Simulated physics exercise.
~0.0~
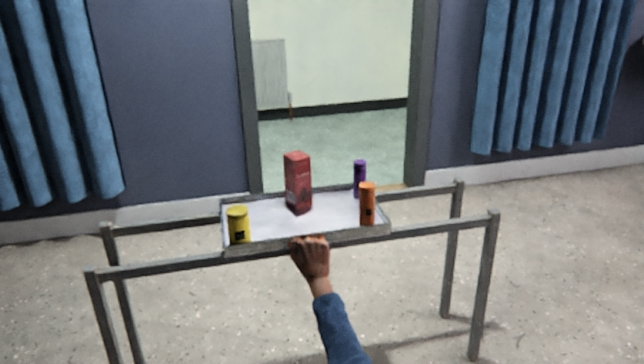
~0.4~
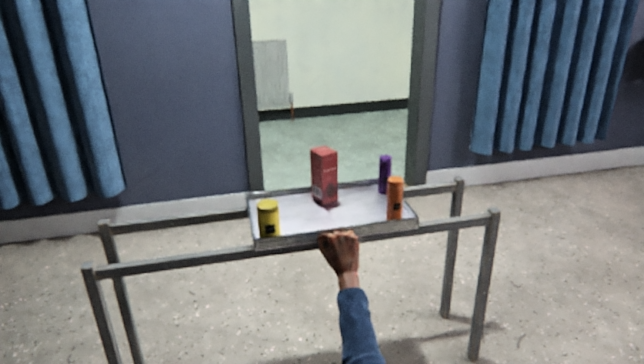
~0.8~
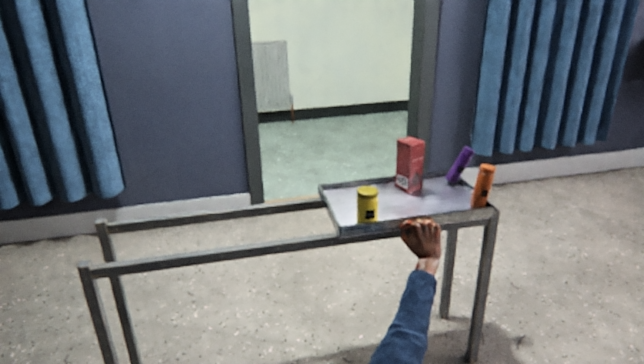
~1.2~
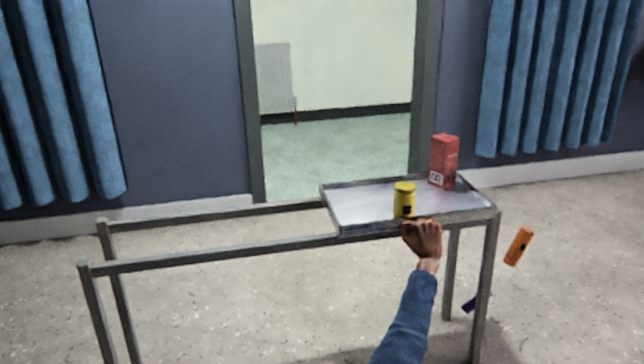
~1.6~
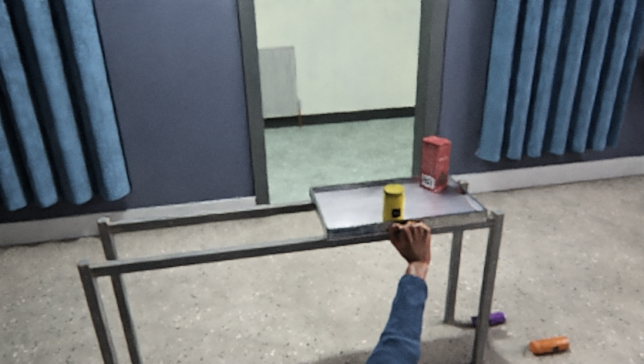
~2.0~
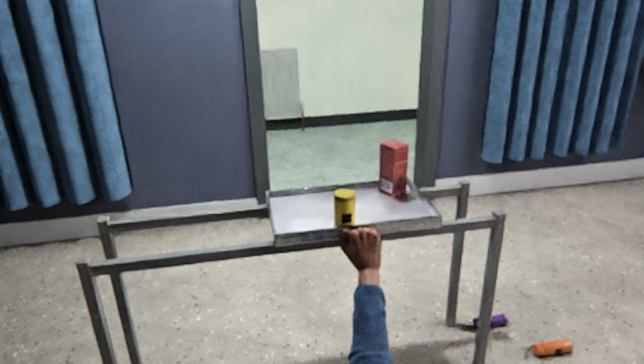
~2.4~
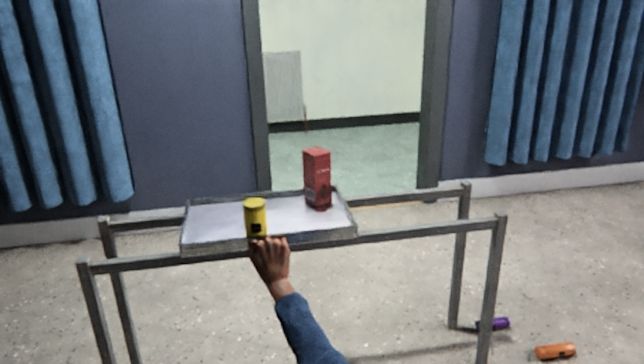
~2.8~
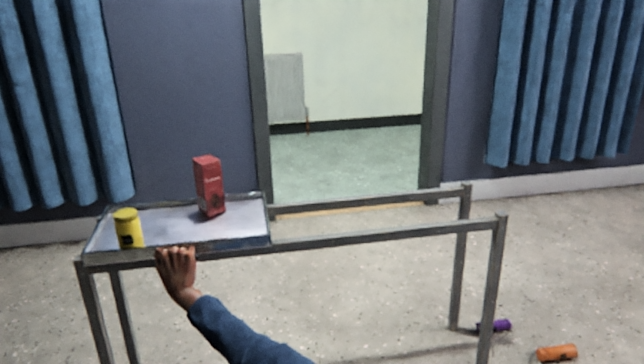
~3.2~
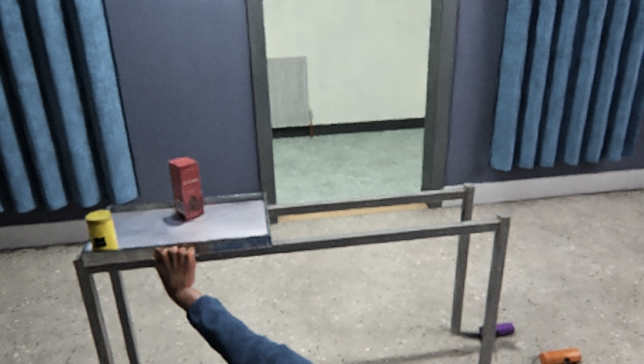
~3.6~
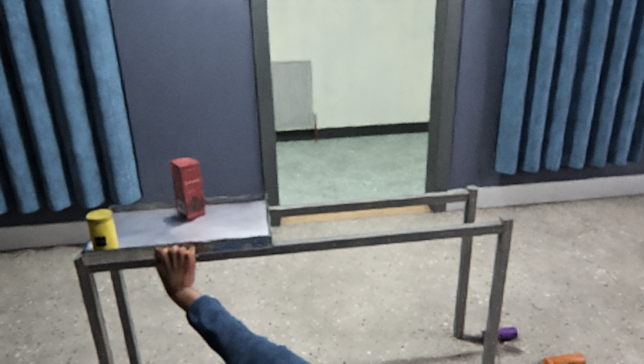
A hand slid a tray of four items right along a metal frame until the purple and orange containers toppled off onto the floor, then pulled it back to the left end, where the red carton and yellow jar remained upright.
